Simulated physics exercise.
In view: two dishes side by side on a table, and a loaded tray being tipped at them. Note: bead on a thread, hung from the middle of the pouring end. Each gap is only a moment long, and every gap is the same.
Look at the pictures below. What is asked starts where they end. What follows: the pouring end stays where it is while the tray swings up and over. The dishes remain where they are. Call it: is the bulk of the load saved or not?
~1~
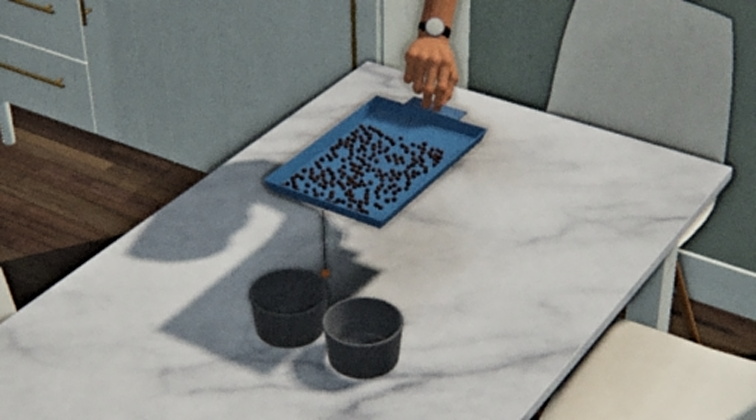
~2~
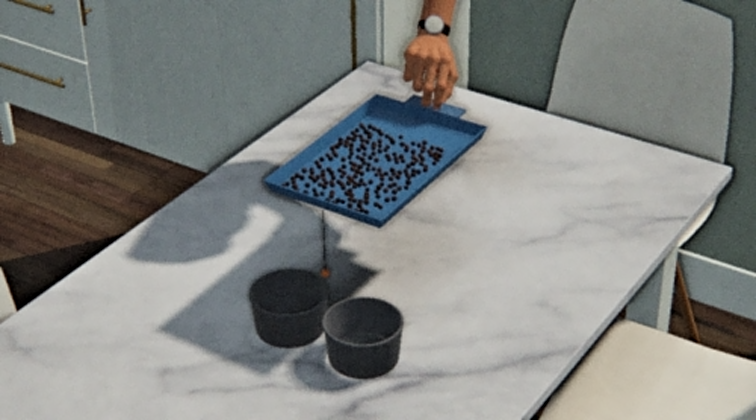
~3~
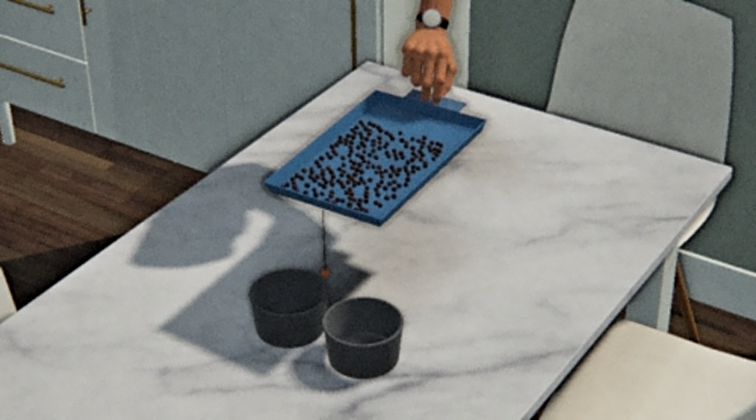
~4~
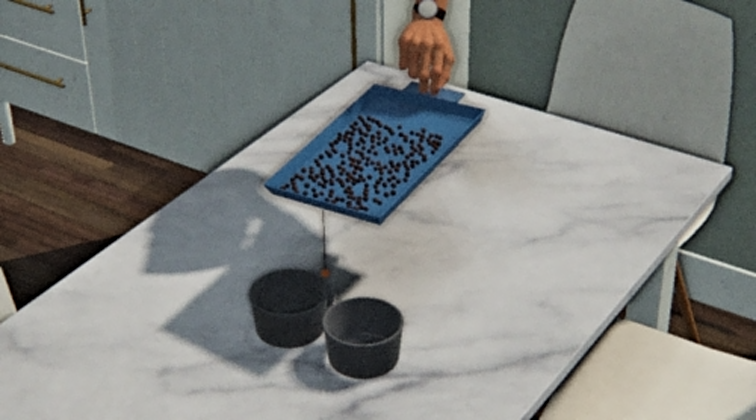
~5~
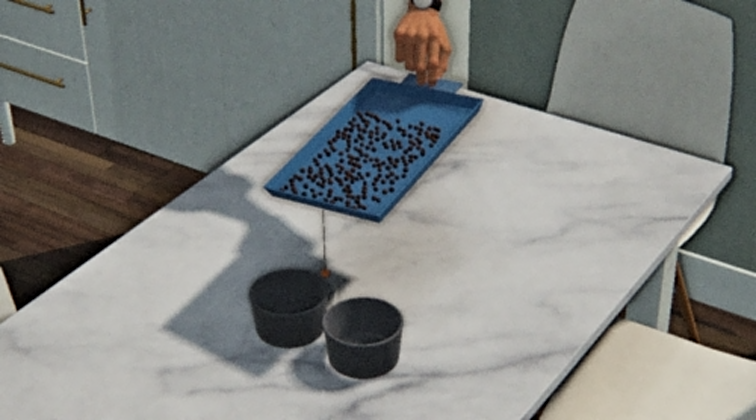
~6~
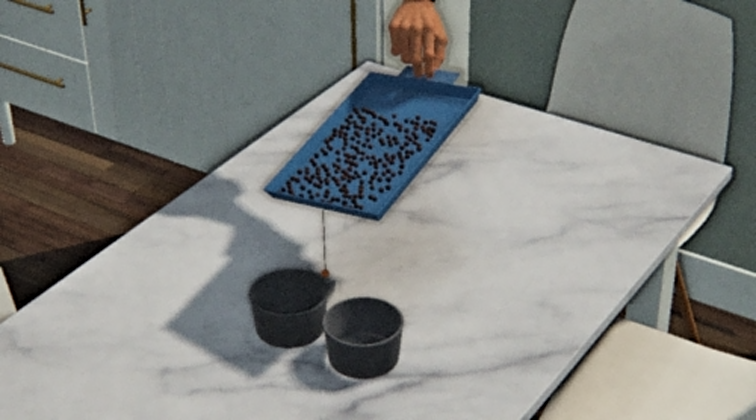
The bulk is not saved.
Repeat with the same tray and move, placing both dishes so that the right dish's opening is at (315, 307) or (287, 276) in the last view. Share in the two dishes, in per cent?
Trial 1: 50 percent; trial 2: 80 percent.
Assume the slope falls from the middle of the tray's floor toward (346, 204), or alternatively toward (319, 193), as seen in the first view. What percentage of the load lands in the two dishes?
Lab note: Try one about 90 %, try two 60 %.
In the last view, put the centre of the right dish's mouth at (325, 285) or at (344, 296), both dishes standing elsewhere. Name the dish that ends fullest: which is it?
The first try: The dish on the left. The second: The left dish.
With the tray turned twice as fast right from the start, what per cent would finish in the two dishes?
About 10 per cent.
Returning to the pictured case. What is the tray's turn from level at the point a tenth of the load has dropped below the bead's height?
A tilt of roughly 65°.
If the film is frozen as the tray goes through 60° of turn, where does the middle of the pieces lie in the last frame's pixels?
The centre of the load shows up near (294, 192) in the last view.
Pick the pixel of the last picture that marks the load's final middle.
Last view, resting centre - approx. (252, 299).
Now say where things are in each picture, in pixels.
Corners of the pouring end (271, 179) and (380, 217), level; middle of the load (368, 170), allspice berries; left dish (267, 326); right dish (342, 356); bead on its thread (325, 273), in the first picture.
Corners of the pouring end (271, 179) and (380, 216), level; middle of the load (368, 169), in the second picture.
Corners of the pouring end (270, 181) and (379, 215), tipped barely, lowest at the left corner; middle of the load (368, 167), in the third picture.
Corners of the pouring end (270, 183) and (378, 214), tipped a little, lowest at the left corner; middle of the load (367, 164), in the fourth picture.
Corners of the pouring end (270, 185) and (377, 212), tipped a little, lowest at the left corner; middle of the load (365, 161), in the fifth picture.
Corners of the pouring end (269, 187) and (376, 210), tipped a little, lowest at the left corner; middle of the load (362, 159), about a tenth on the move; left dish (267, 326); right dish (342, 356), in the sixth picture.
Just after the last frame, tray tipped steeply; the larger part on the tray; just a few in the left dish; about a tenth outside both; about a tenth in the air.
A moment on, tray tipped past a quarter turn; just a few on the tray; roughly a quarter in the left dish; the larger part outside both; just a few in the air.
Further on, tray tipped past a quarter turn; roughly a quarter in the left dish; the larger part outside both.
When it is over, tray tipped past a quarter turn; not one in the right dish; roughly a quarter in the left dish; the larger part outside both.
